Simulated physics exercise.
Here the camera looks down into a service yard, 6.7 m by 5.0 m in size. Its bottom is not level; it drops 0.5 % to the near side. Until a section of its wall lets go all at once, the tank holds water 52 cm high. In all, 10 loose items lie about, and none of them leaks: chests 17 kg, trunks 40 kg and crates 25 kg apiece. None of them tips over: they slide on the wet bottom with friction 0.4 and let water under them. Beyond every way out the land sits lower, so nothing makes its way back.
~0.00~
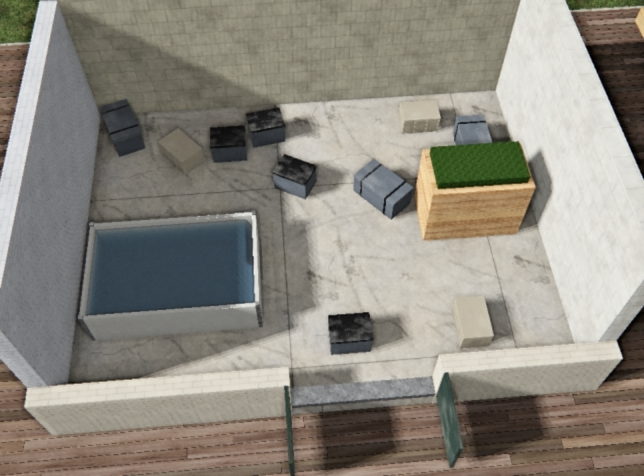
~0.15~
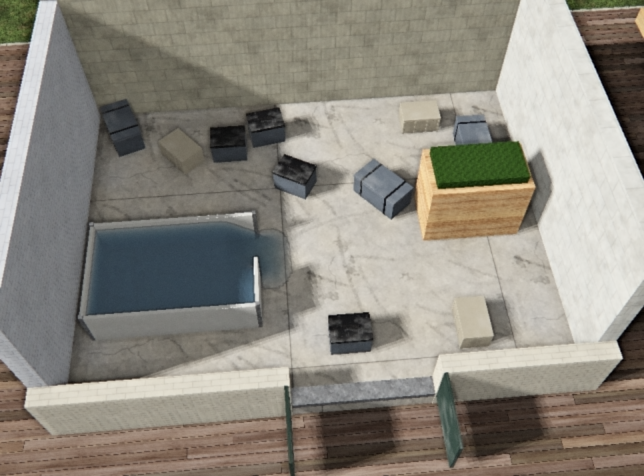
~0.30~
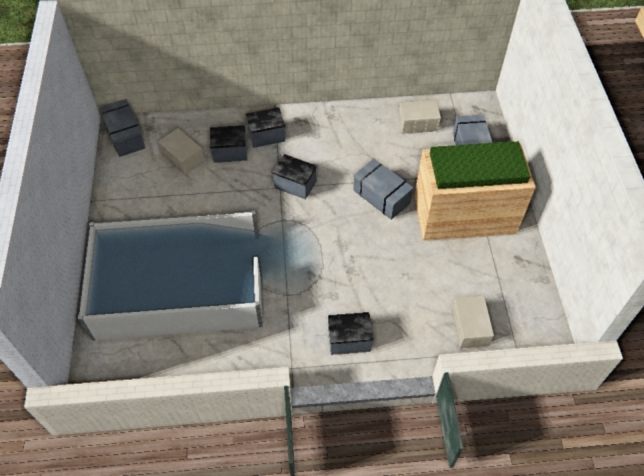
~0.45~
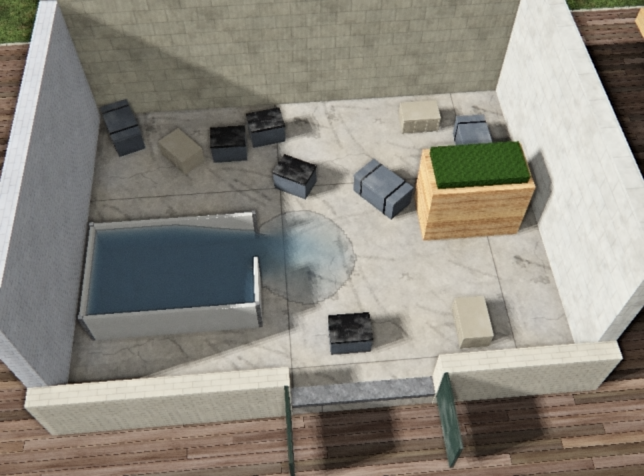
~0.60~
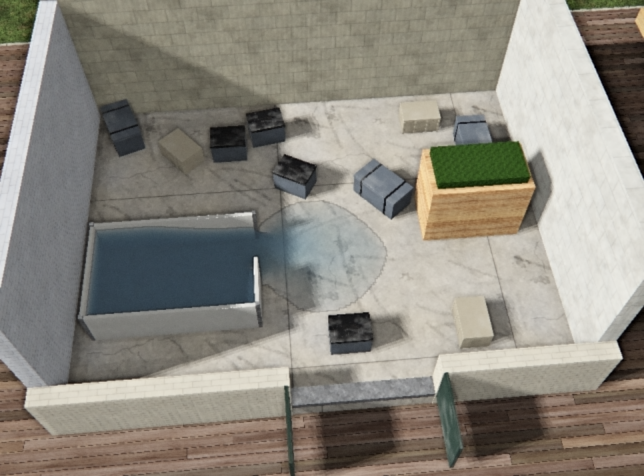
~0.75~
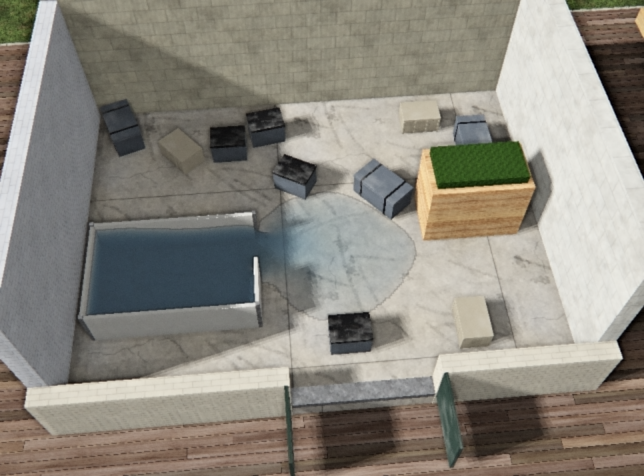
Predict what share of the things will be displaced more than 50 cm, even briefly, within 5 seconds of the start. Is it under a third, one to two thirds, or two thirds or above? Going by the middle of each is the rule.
It is under a third.
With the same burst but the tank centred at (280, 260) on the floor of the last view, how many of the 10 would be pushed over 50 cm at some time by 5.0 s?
3.
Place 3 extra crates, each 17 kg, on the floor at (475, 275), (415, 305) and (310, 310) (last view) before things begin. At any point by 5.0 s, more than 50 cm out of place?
In that order: Over, over, less.
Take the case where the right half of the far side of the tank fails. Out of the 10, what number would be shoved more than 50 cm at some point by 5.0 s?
That gives 5 of them.
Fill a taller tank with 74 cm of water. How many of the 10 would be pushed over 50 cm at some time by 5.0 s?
Then 3.
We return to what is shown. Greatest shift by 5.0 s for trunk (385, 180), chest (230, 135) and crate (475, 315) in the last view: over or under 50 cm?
Taking them in turn, the answers are greater, smaller and greater.
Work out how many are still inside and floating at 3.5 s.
By my count, 1.
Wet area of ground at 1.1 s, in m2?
Some 9.0 m2.
After 1.1 s 0 of 10 are over 50 cm from their spots; 0 afloat.
After 2.2 s 1 of 10 are over 50 cm from their spots; 0 afloat.
After 3.5 s 2 of 10 are over 50 cm from their spots; 1 afloat.
After 5.0 s 3 of 10 are over 50 cm from their spots, and 3 have been at some point; 1 afloat.
